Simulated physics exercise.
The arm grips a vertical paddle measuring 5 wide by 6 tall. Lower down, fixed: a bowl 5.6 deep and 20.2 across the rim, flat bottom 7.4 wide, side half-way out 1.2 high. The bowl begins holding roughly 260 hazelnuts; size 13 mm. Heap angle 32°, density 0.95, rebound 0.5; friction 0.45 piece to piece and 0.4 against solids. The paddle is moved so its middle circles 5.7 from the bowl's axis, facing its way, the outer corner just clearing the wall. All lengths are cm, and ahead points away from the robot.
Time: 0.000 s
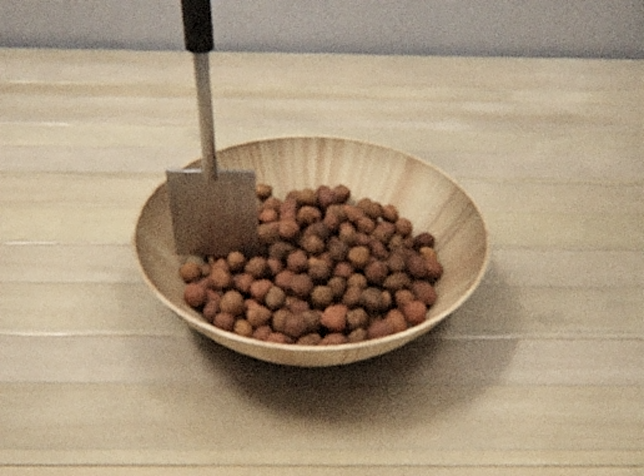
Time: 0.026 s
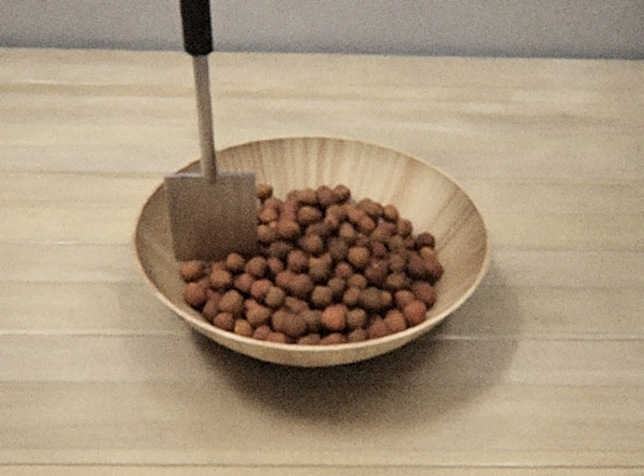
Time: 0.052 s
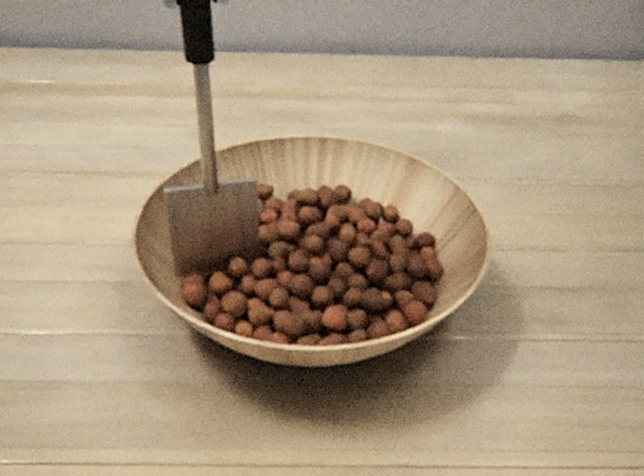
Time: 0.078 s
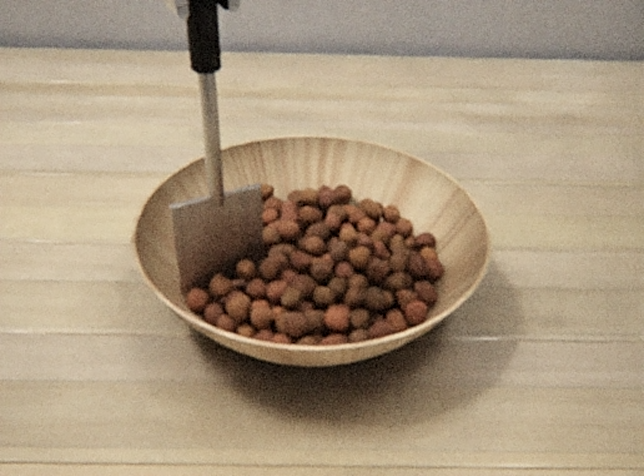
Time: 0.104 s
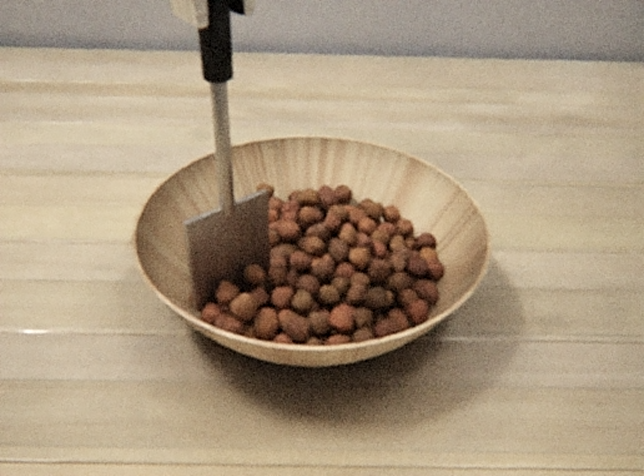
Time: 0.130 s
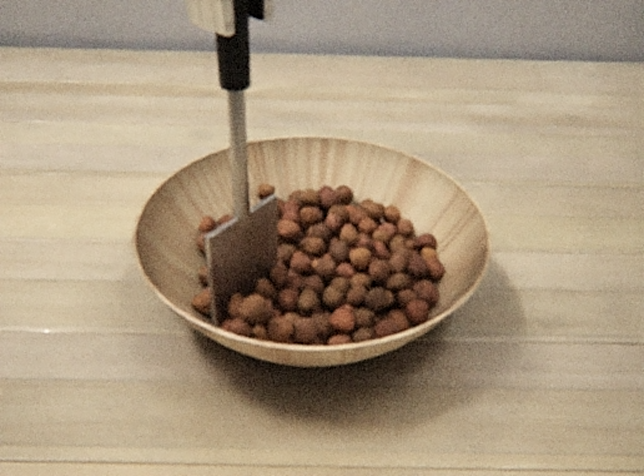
A wide wooden bowl of brown hazelnuts on a pale wooden table, with a flat metal paddle slowly turning and sweeping through their left side.
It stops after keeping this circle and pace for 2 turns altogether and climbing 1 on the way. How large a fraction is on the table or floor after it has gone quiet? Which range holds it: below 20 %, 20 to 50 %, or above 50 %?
The range below 20 %.
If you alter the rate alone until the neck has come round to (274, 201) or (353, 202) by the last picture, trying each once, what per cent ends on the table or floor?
So, roughly 25 percent the first time and 35 percent the second.
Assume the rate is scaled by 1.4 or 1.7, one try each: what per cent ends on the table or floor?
20 % and 25 %.
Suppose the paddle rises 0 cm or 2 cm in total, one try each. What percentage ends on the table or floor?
Estimates: 25 % and 10 %.
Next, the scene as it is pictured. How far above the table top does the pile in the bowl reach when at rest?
The peak stands near 4.5 centimetres up.
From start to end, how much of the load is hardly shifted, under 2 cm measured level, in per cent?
Result: Close to 30 per cent of the load.
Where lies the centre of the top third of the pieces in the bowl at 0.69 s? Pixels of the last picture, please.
Somewhere around (221, 223) in the last view.
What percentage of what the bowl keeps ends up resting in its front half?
About 50 per cent.
By 0.69 s, 315° round, highest piece 8 above the table; 239 in the bowl, 17 on the table or floor, 4 in flight or on the tool.
By 1.26 s, 219° round, highest piece 6 above the table; 227 in the bowl, 33 on the table or floor.
By 1.74 s, 0° round, highest piece 5 above the table; 227 in the bowl, 33 on the table or floor.
By 2.44 s, 0° round, highest piece 5 above the table; 227 in the bowl, 33 on the table or floor.
Final count, 227 in the bowl, 33 on the table or floor. That is 13 % on the table or floor.
